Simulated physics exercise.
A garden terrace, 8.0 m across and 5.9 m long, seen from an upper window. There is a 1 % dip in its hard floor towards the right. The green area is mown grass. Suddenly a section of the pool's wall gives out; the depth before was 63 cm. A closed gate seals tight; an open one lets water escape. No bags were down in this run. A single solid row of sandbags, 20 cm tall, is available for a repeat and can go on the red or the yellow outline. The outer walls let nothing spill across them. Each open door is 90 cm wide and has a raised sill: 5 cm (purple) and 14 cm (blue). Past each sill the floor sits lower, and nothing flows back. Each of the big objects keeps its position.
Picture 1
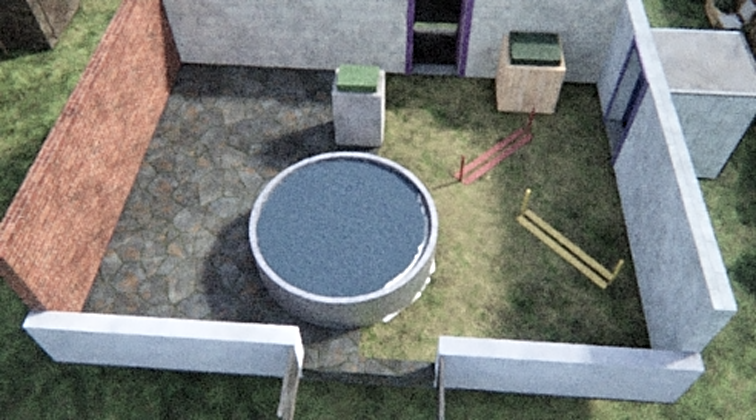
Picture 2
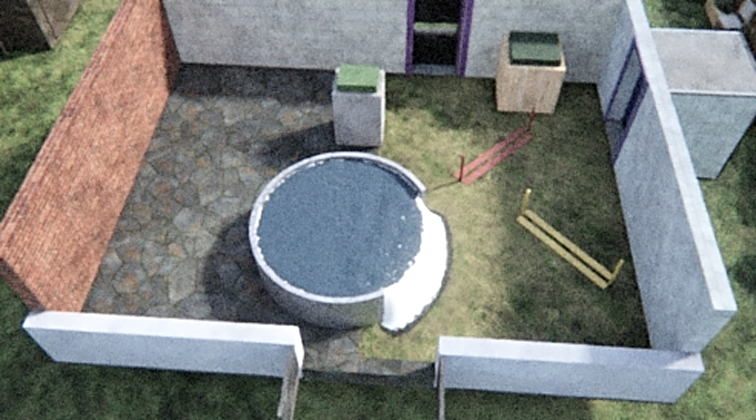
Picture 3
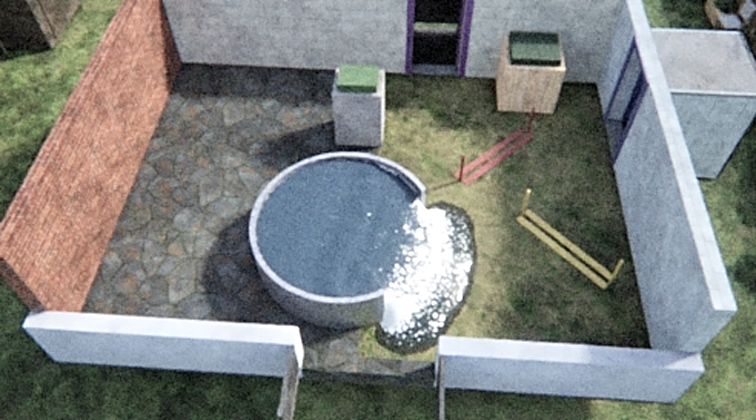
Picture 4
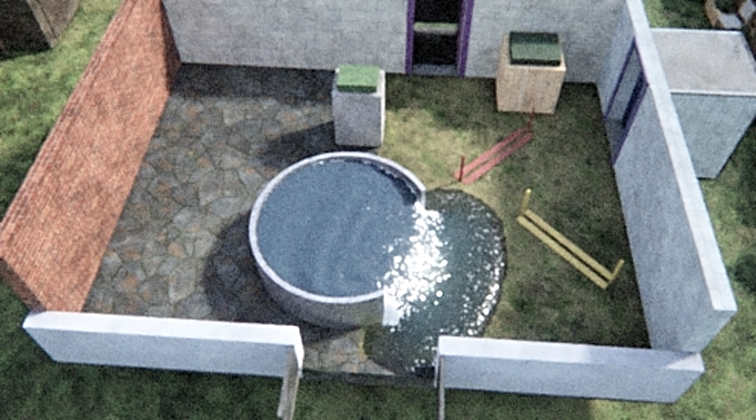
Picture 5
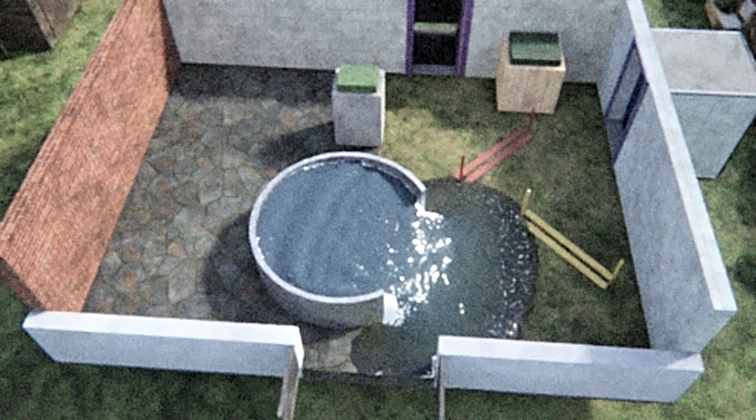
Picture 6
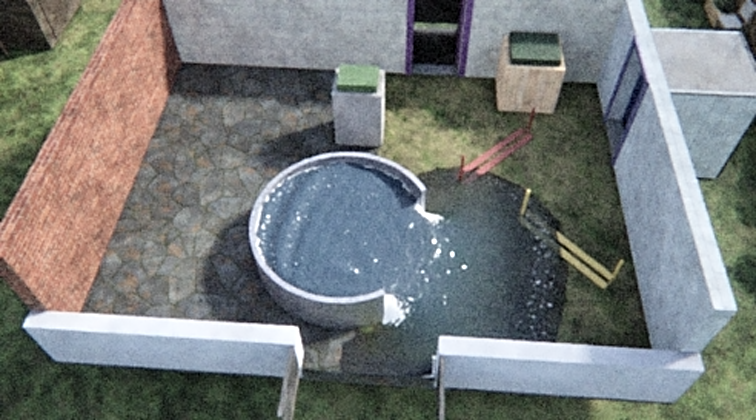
In a walled garden seen from above, the right side of a round pool broke open, and water gushed out, spreading across the grass in a widening dark sheet that reached the yellow bars.
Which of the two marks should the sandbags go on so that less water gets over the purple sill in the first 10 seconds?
They should go on the red mark.
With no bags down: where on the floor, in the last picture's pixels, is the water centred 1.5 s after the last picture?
Roughly (457, 270) in the last view.
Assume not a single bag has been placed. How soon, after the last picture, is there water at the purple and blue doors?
Purple: 4.5 s; blue: 2.0 s.
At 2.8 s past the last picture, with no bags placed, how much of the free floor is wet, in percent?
Roughly 40 per cent of the floor is wet.
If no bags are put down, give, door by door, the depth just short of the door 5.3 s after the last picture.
Purple 8 cm, blue 20 cm.
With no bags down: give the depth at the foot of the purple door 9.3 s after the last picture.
I'd put it at around 9.5 centimetres deep.
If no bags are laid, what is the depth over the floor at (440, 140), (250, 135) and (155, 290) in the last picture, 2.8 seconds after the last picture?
First spot 0 cm, second 0 cm, third 0 cm.
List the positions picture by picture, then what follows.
In the first picture, still water, 63 cm deep, in the pool at (344, 224).
In the second picture, water pours out at (427, 264) and has run 1.1 m, to (389, 330); typically 7 cm deep outside, 63 cm at the pool's back.
In the third picture, water pours out at (427, 266) and has run 1.3 m, to (450, 208); typically 10 cm deep outside, 63 cm at the pool's back.
In the fourth picture, the front is at (461, 195), 1.6 m from the gap at (426, 267); 3.4 m2 of floor is under water; 63 cm left at the back of the pool.
In the fifth picture, water pours out at (426, 267) and has run 1.9 m, to (465, 181); typically 7 cm deep outside, 63 cm at the pool's back.
In the sixth picture, water pours out at (426, 267) and has run 2.2 m, to (540, 208); typically 6 cm deep outside, 59 cm at the pool's back.
Then, 0.7 s after the last picture water covers 30 % of the floor and is deepest (28 cm) near (438, 271) in the run without bags; in at the purple door, 0 L with no bags, 0 L with the row on red, 0 L on yellow.
Then, 1.5 s after the last picture water covers 30 % of the floor and is deepest (48 cm) near (653, 376) in the run without bags; in at the purple door, 0 L with no bags, 0 L with the row on red, 0 L on yellow.
Then, 2.8 s after the last picture water covers 40 % of the floor and is deepest (30 cm) near (653, 376) in the run without bags; in at the purple door, 0 L with no bags, 0 L with the row on red, 0 L on yellow.
Then, 5.3 s after the last picture water covers 55 % of the floor and is deepest (26 cm) near (595, 94) in the run without bags; in at the purple door, 1 L with no bags, 0 L with the row on red, 0 L on yellow.
Then, 9.3 s after the last picture water covers 80 % of the floor and is deepest (14 cm) near (653, 376) in the run without bags; in at the purple door, 55 L with no bags, 1 L with the row on red, 55 L on yellow.
